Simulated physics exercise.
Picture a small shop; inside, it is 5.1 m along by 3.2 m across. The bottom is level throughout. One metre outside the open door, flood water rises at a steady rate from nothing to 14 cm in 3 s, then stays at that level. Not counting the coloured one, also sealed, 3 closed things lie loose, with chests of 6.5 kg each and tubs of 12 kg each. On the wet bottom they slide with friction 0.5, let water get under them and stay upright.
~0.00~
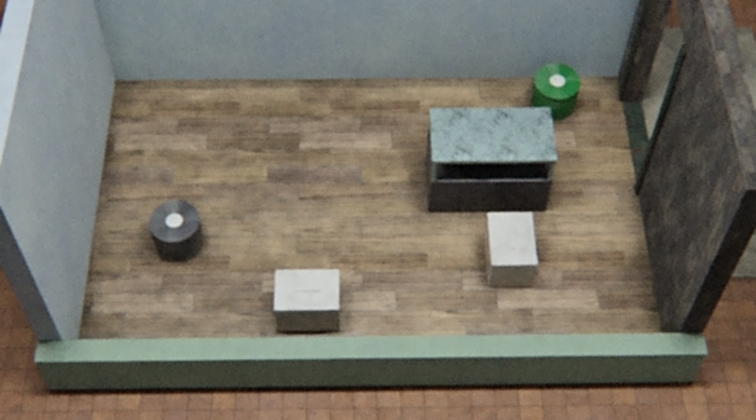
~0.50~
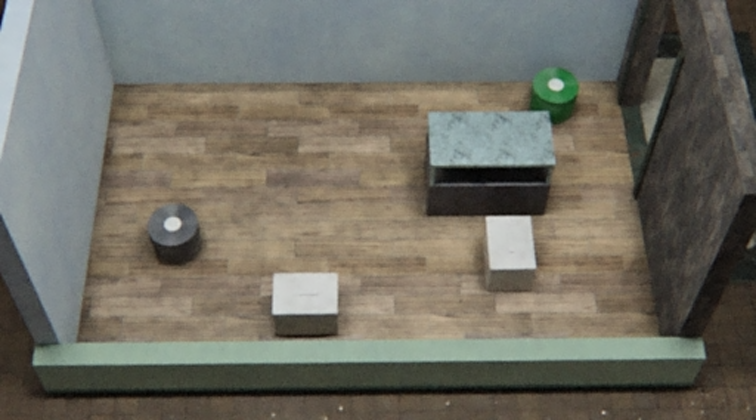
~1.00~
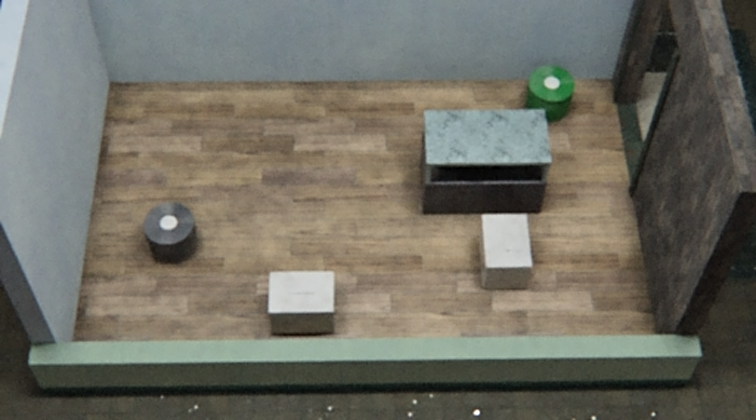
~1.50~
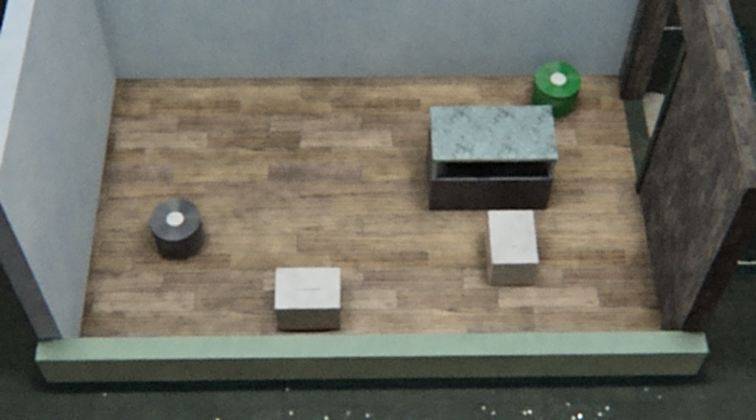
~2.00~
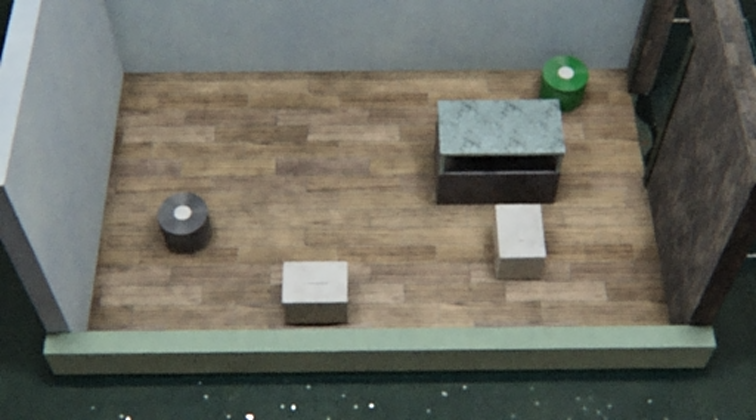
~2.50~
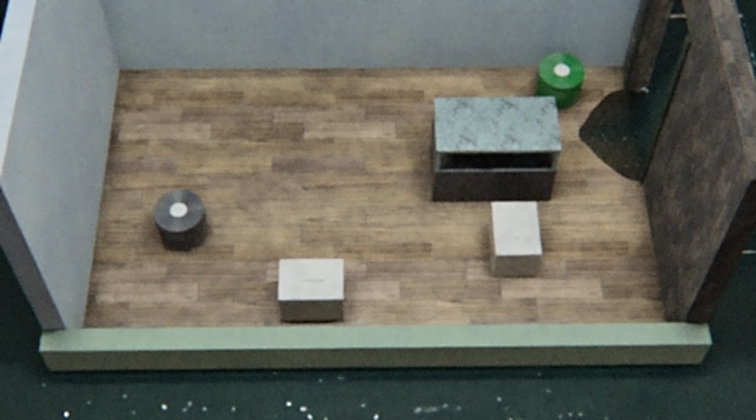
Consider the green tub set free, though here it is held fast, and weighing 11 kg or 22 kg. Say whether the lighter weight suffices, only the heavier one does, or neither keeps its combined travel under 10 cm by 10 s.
Only the heavier one does.
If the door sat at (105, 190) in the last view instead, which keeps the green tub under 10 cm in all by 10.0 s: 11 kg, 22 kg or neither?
Answer: The lower mass works.
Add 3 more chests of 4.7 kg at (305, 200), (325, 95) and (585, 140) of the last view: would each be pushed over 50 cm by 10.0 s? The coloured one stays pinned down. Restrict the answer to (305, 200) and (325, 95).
In that order: Within it, beyond it.
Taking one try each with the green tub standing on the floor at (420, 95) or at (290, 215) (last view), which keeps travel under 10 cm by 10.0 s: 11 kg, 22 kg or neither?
Well, at the first spot you need the heavier weight, and at the second either weight will do.
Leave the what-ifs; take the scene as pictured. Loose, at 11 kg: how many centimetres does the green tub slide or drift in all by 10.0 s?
Adding it all up, something like 250 cm.
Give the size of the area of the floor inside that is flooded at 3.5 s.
Wet area: Approx. 1.5 m2.
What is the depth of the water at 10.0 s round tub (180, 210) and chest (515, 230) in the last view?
Around 2 cm and 2 cm.
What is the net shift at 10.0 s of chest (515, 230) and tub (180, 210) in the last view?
In turn: 5 cm, 0 cm.
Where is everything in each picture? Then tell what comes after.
The green tub at (557, 81) rests on the ground; water covers 0.0 m2; 0 of 4 have shifted, in the first frame.
The green tub at (556, 85), on the bottom; water covers 0.0 m2; 0 of 4 have shifted, in the second frame.
The green tub at (552, 83), on the bottom; water covers 0.0 m2; 0 of 4 have shifted, in the third frame.
The green tub at (558, 79) rests on the ground; water covers 0.0 m2; 0 of 4 have shifted, in the fourth frame.
The green tub at (566, 73) rests on the ground; water covers 0.0 m2; 0 of 4 have shifted, in the fifth frame.
The green tub at (562, 71), on the bottom; 0.3 m2 under water; 0 of 4 have shifted, in the sixth frame.
After 3.5 s the green tub would be 0 cm from its start with 11 kg and 0 cm from its start with 22 kg; 3 cm of water round it then.
After 4.5 s the green tub would be 26 cm from its start with 11 kg and 0 cm from its start with 22 kg; 6 cm of water round it then.
After 7.0 s the green tub would be 174 cm from its start with 11 kg and 0 cm from its start with 22 kg; 6 cm of water round it then.
After 10.0 s the green tub would be 232 cm from its start with 11 kg and 0 cm from its start with 22 kg; 7 cm of water round it then.
